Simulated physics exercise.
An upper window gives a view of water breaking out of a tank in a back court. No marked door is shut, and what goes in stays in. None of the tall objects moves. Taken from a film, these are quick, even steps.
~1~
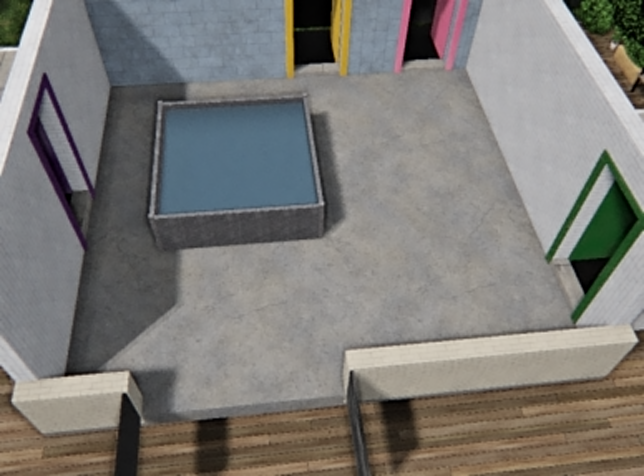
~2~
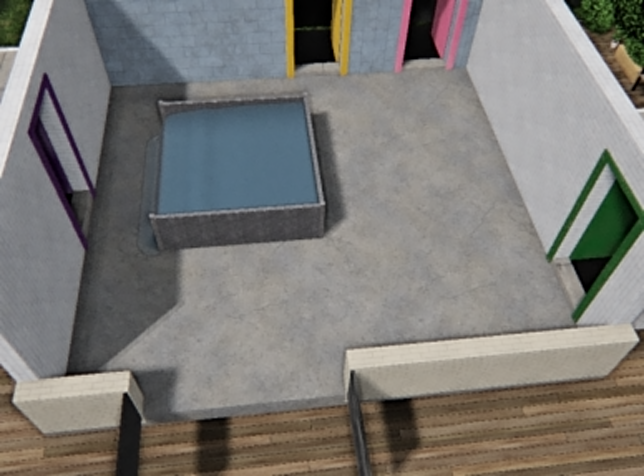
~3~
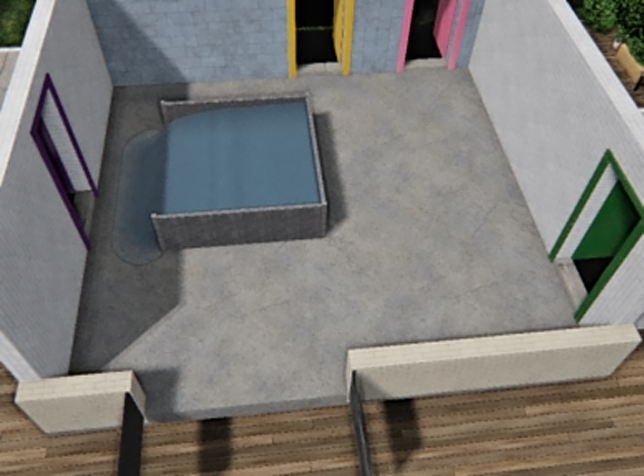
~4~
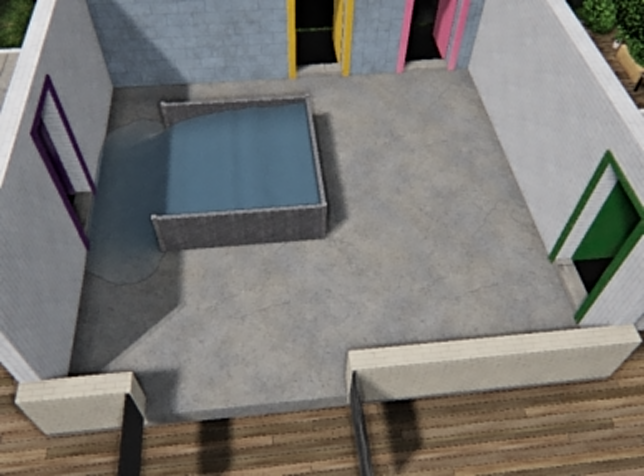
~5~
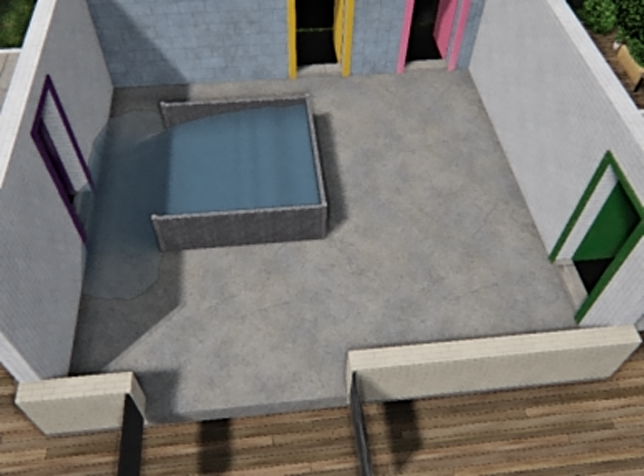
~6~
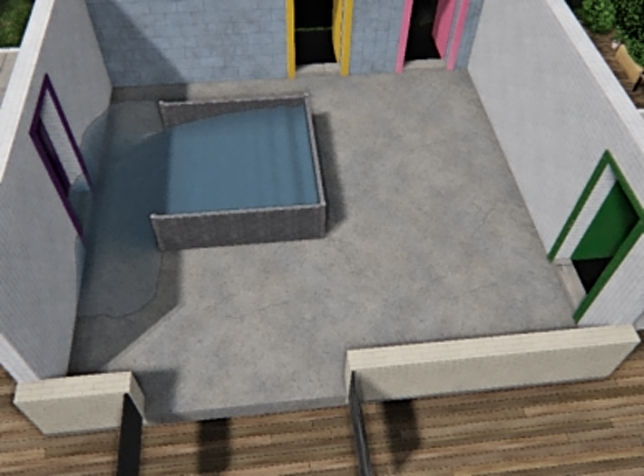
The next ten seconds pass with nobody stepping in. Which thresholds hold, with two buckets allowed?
In the end green door: Within the cap. Pink door: Over the cap. Yellow door: Within the cap. Purple door: Over the cap.
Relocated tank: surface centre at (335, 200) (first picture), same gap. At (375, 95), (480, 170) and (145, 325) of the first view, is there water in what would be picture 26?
One after the other: Untouched, untouched, reached.
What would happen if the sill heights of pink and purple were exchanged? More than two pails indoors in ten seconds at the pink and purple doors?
To sum up, the pink door never reaches the limit while the purple door breaks past the limit.
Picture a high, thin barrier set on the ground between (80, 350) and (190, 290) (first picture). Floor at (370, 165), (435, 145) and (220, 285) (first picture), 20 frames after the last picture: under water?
Log, spots one to three: Spared; spared; swamped.
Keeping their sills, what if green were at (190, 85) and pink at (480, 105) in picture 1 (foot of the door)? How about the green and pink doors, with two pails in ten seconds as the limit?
Result - green runs over the limit, pink runs over the limit.
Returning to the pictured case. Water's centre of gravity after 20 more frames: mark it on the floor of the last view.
I'd point to (194, 189).
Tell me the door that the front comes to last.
The green door.
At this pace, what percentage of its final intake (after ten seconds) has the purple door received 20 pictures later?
Close to 100 %.
A moment on, water covers 15 % of the floor; the green door not reached, the pink door not reached, the yellow door not reached, the purple door far over two buckets in.
Next, water covers 25 % of the floor; the green door not reached, the pink door not reached, the yellow door not reached, the purple door far over two buckets in.
Then, water covers 50 % of the floor; the green door not reached, the pink door wet at the sill, nothing in, the yellow door wet at the sill, nothing in, the purple door far over two buckets in.
Later, water covers 85 % of the floor; the green door wet at the sill, nothing in, the pink door under two buckets in, the yellow door wet at the sill, nothing in, the purple door far over two buckets in.
In the end, water covers 95 % of the floor; the green door wet at the sill, nothing in, the pink door over two buckets in, the yellow door wet at the sill, nothing in, the purple door far over two buckets in.
